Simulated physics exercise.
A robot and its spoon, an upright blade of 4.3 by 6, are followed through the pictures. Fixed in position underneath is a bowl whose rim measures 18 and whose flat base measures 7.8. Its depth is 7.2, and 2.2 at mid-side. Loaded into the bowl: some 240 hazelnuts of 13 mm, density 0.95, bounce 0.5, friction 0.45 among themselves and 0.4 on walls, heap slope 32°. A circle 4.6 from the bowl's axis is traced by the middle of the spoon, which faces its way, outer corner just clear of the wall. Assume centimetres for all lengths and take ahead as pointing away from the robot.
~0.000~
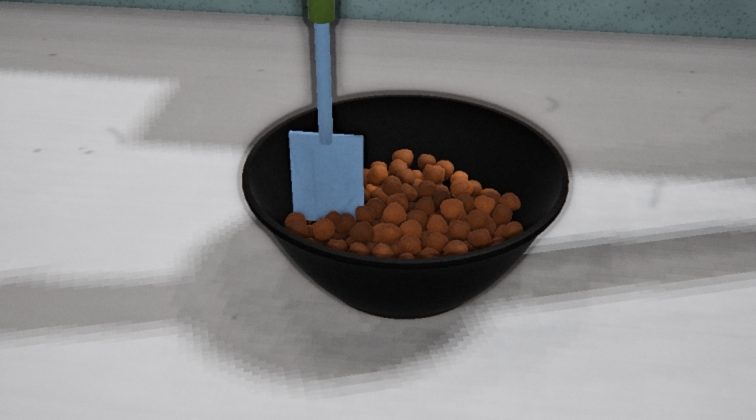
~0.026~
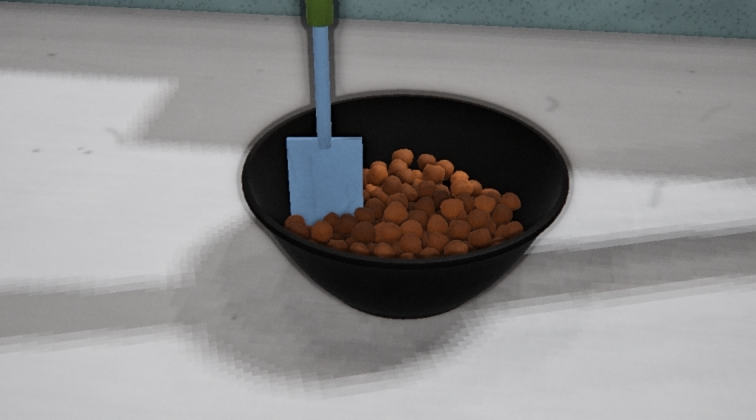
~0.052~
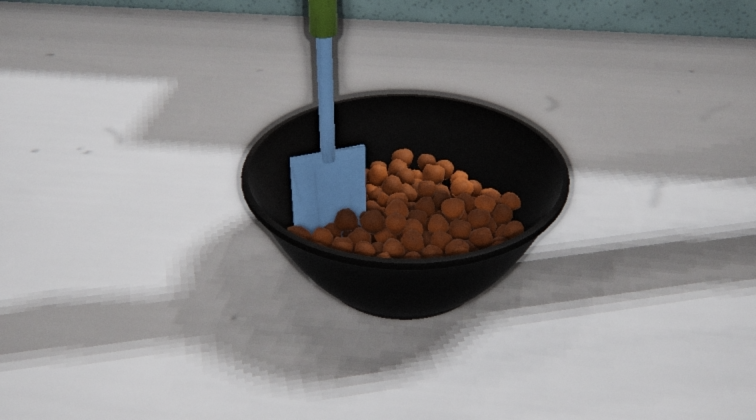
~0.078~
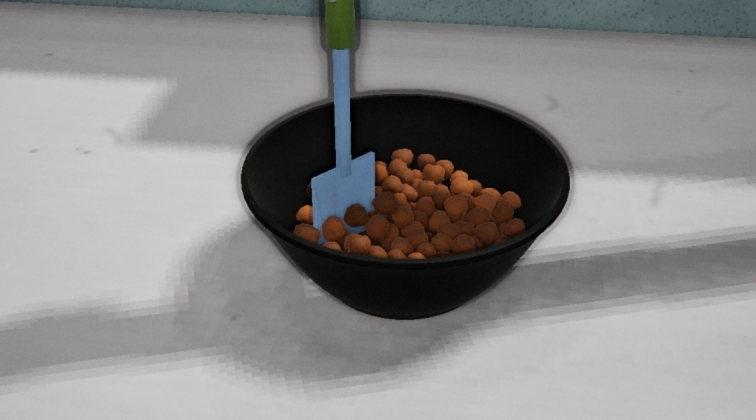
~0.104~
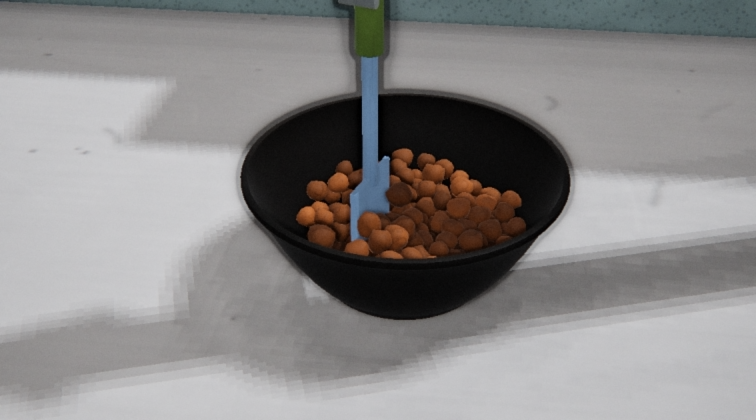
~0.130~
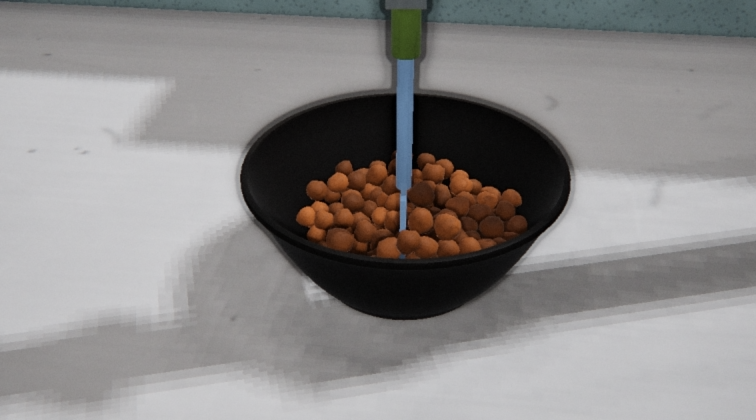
A blue spatula with a green handle sinks into brown balls in a black bowl, turning edge-on while sweeping rightward through them.
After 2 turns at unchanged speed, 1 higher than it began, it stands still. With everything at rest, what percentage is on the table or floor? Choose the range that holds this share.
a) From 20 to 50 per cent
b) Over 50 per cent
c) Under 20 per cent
From 20 to 50 per cent (a).
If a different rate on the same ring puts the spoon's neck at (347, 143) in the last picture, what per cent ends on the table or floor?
Some 10 %.
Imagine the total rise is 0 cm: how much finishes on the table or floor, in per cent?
Near 40 in a hundred.
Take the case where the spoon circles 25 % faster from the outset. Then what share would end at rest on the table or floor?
Then roughly 40 %.
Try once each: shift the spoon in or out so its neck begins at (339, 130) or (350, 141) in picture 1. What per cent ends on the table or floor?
Around 30 per cent on the first try, around 20 per cent on the second.
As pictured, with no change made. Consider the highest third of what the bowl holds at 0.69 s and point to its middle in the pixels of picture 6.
I'd put it close to (452, 188).
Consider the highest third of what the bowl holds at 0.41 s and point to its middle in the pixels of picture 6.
Centre of upper third: Approx. (313, 186) px.
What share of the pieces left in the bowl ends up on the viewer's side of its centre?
It comes to near 50 percent.
After 0.41 s, 338° round, highest piece 11 above the table; 198 in the bowl, 27 on the table or floor, 17 in flight or on the tool.
After 0.69 s, 221° round, highest piece 8 above the table; 178 in the bowl, 61 on the table or floor, 3 in flight or on the tool.
After 1.03 s, 0° round, highest piece 6 above the table; 169 in the bowl, 73 on the table or floor.
After 1.73 s, 0° round, highest piece 6 above the table; 169 in the bowl, 73 on the table or floor.
In the end, 169 in the bowl, 73 on the table or floor. That is 30 % on the table or floor.
